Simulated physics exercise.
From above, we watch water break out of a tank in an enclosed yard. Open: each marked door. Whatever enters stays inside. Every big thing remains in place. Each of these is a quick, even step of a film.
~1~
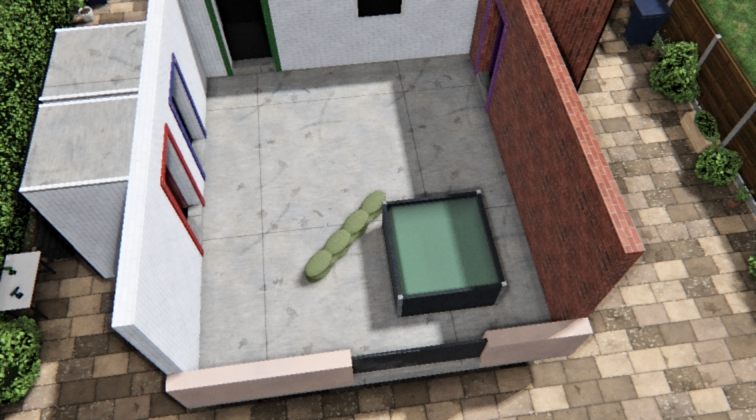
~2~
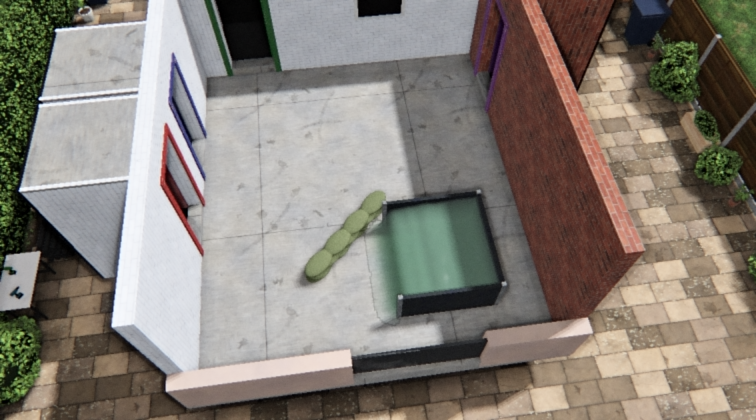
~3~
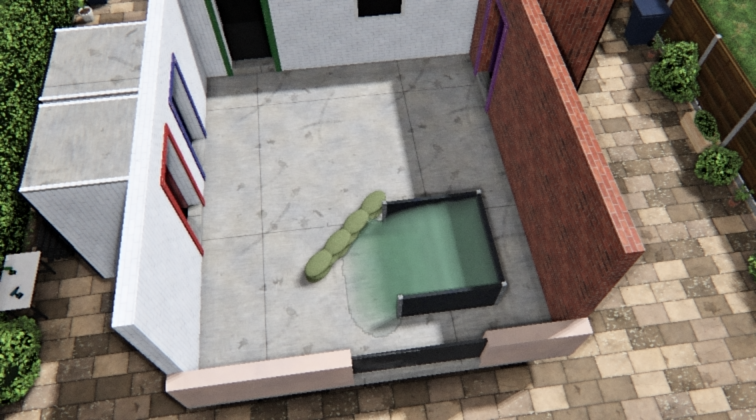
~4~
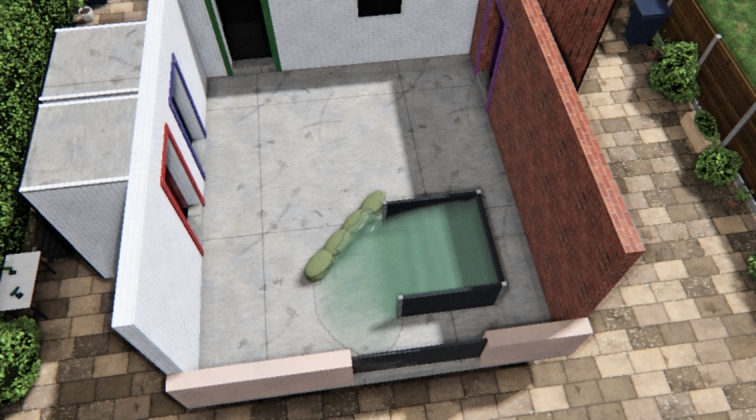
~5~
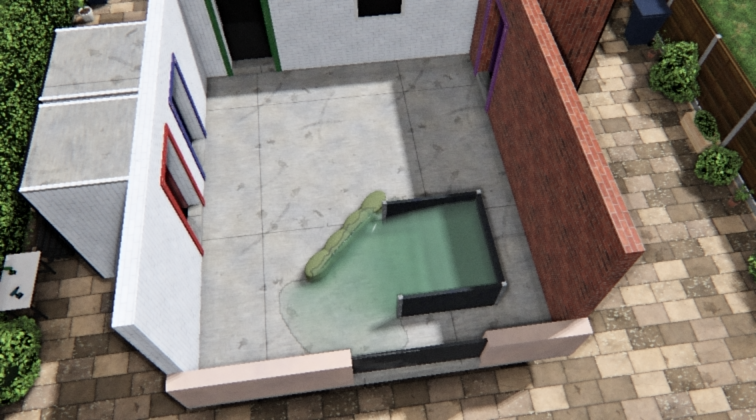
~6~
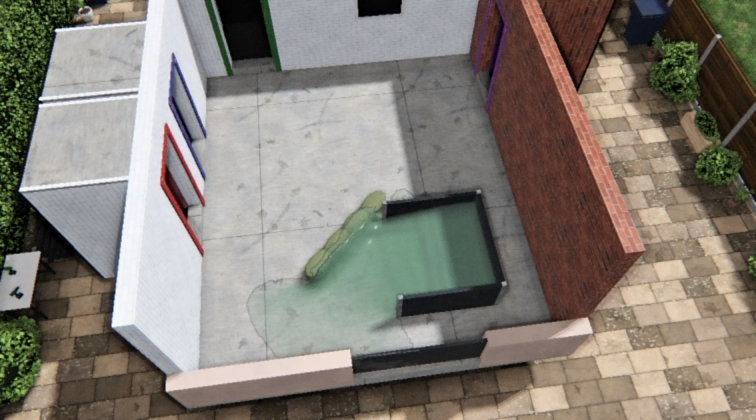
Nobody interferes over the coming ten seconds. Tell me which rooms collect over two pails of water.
As I see it, the blue door stays at or under the cap there, the purple door stays at or under the cap there, the red door stays at or under the cap there, the green door stays at or under the cap there.
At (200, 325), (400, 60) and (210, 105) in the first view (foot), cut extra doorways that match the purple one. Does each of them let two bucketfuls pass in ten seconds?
Well, the first breaks the limit, the next remains within bounds, and the last remains within bounds.
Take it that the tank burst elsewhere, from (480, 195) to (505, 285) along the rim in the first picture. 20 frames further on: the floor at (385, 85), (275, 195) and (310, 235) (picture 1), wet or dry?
So: Wetted, then spared, then spared.
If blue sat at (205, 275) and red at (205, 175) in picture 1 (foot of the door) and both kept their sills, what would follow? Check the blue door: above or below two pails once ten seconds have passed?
As I see it, the blue door comes in higher.
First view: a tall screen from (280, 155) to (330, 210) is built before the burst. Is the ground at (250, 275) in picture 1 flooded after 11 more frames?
Soaked.
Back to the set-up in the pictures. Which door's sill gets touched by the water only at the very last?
Looks like the green-painted one.
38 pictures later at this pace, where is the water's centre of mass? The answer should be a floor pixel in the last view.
Close to (351, 219), I reckon.
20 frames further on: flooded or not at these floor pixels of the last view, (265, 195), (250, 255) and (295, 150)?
Result, in that order: Wetted / wetted / wetted.
A moment on, water covers 25 % of the floor; the blue door not reached, the purple door not reached, the red door not reached, the green door not reached.
Next, water covers 30 % of the floor; the blue door not reached, the purple door not reached, the red door wet at the sill, nothing in, the green door not reached.
Then, water covers 50 % of the floor; the blue door wet at the sill, nothing in, the purple door wet at the sill, nothing in, the red door wet at the sill, nothing in, the green door not reached.
Later, water covers 90 % of the floor; the blue door under two buckets in, the purple door wet at the sill, nothing in, the red door wet at the sill, nothing in, the green door wet at the sill, nothing in.
In the end, water covers 95 % of the floor; the blue door under two buckets in, the purple door wet at the sill, nothing in, the red door wet at the sill, nothing in, the green door wet at the sill, nothing in.
